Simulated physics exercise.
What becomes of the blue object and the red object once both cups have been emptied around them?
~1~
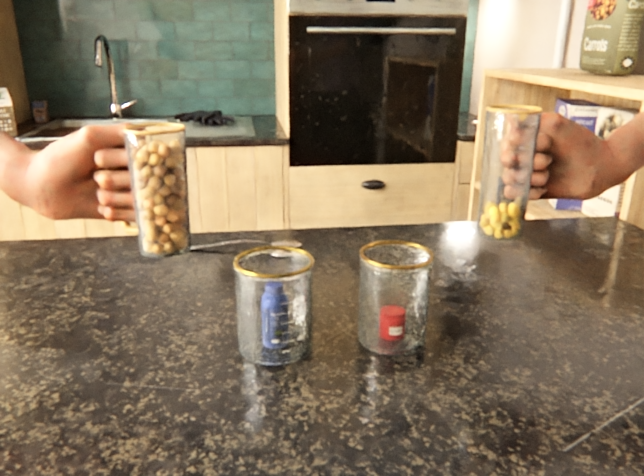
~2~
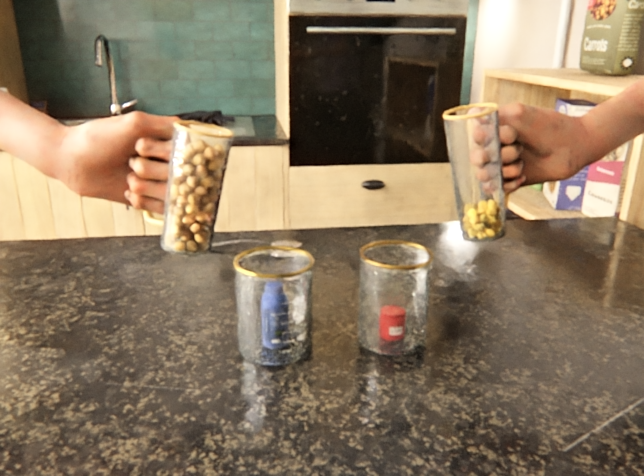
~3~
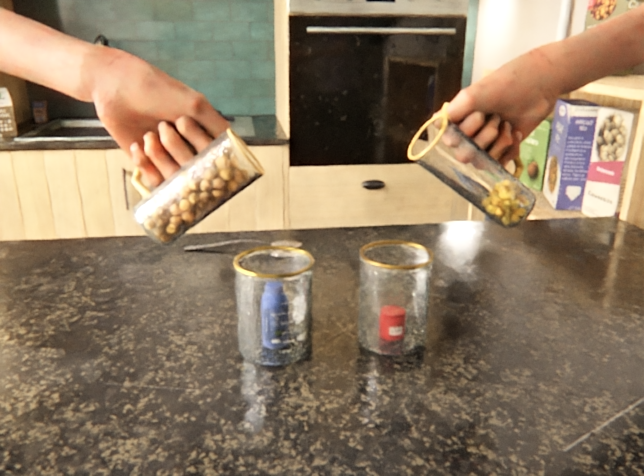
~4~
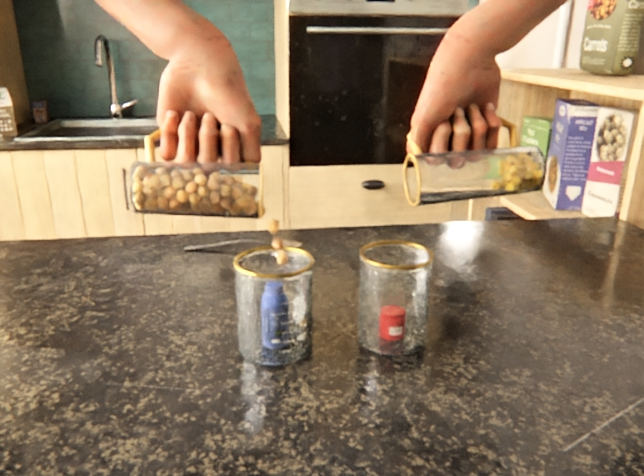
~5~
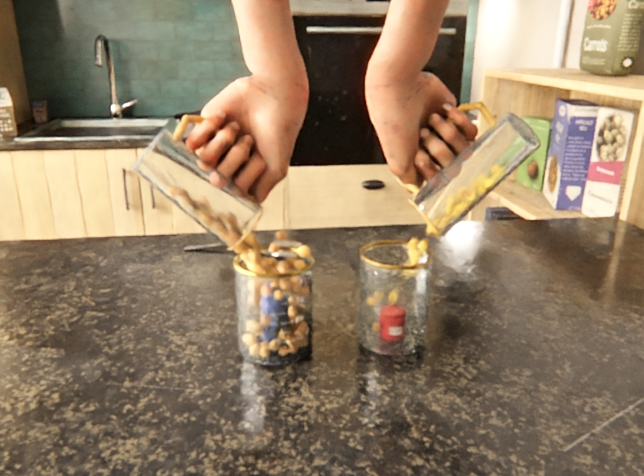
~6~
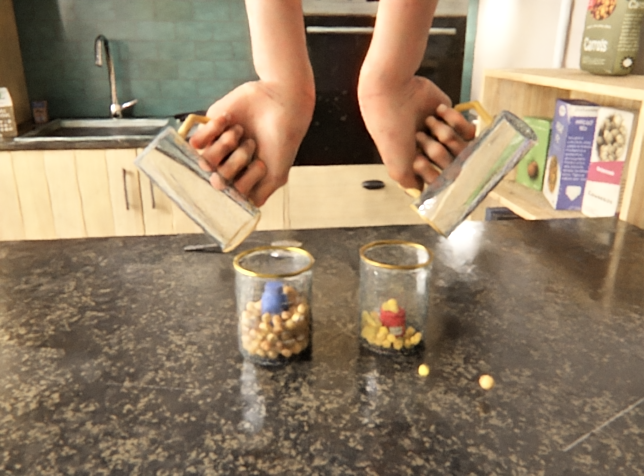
Neither one is buried, as the top of the blue object on the left and the top of the red object on the right both still stick out above the pieces.
To begin with, two hands hold clear cups above a dark speckled counter, the left one full of round tan pieces and the right one holding fewer yellow pieces, while a blue bottle-shaped object and a small red one stand in two gold-rimmed glasses. The hands bring the cups inward and tip them onto their sides, and a few tan pieces drop toward the left glass first. Both cups then tilt further and pour into the glasses. Finally the cups are empty, the blue and red tops still show above the fill, and two stray pieces rest on the counter.
